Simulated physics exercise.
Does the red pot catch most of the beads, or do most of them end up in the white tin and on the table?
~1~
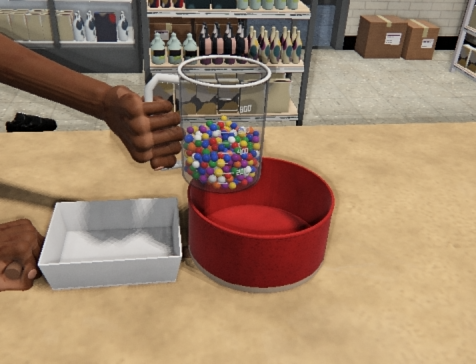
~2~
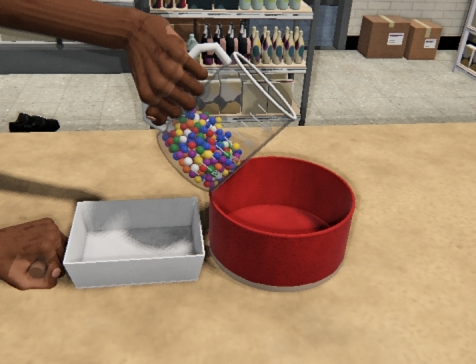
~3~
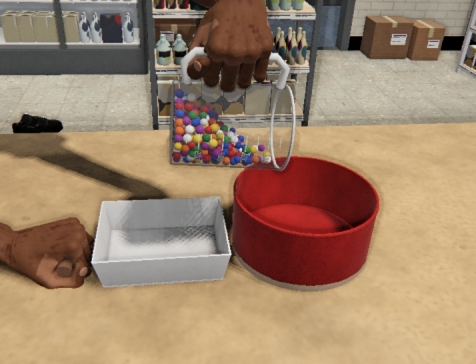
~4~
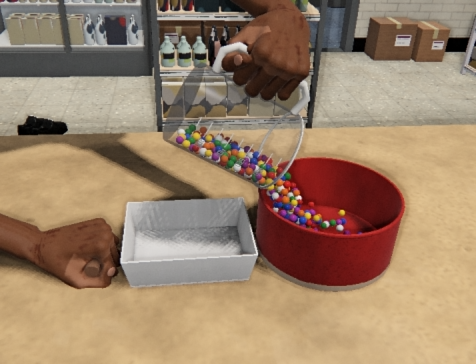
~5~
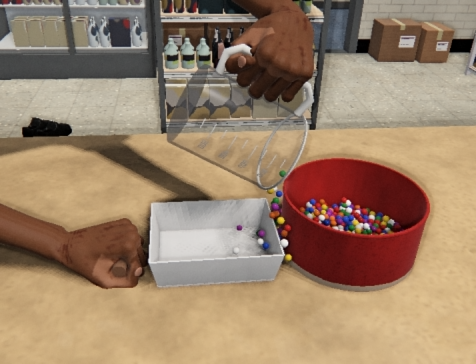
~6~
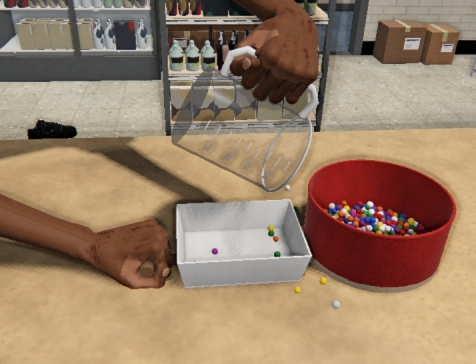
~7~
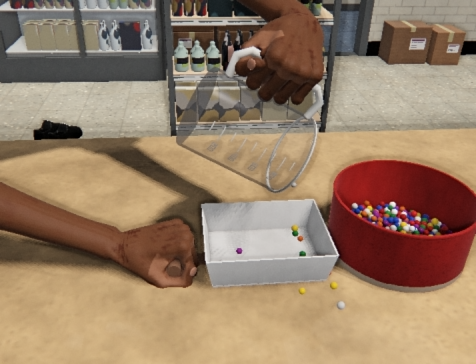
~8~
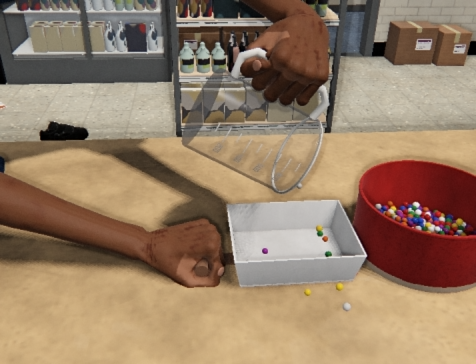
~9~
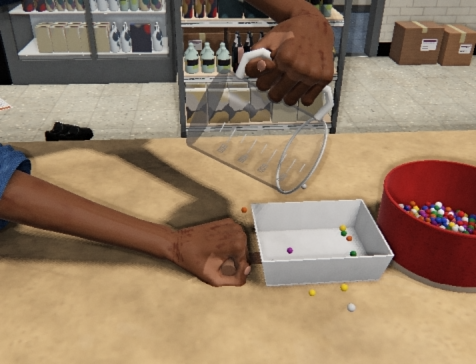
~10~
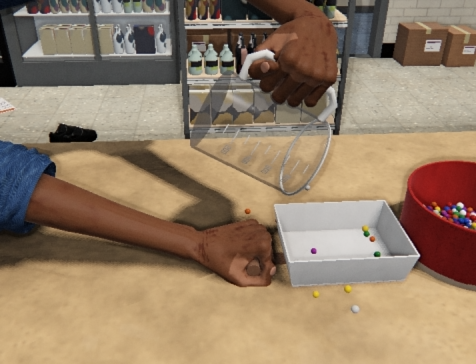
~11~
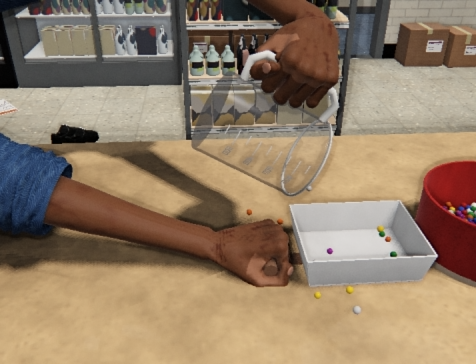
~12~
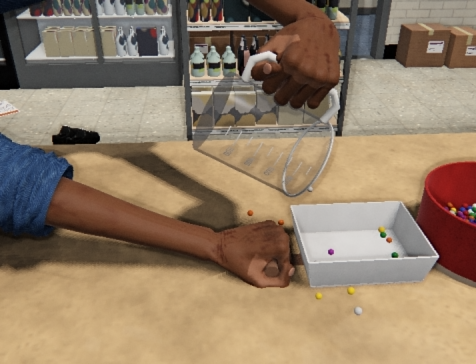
The red pot catches most of the beads. Only a few end up in the white tin, and a few more lie loose on the table.
A clear jug of many-coloured beads, gripped by a hand, tips over a sandy-coloured tabletop, seen from the front and slightly above, with stocked shelves and cardboard boxes behind. Below it stand a white tin on the left and a red pot on the right, while another hand at the tin moves the pair steadily rightward. As the jug tilts further, the beads pour in a stream into the red pot. The last few drop into the white tin and onto the table as the containers slide on. The row then halts, the pot partly out of view, beneath the emptied, downturned jug.
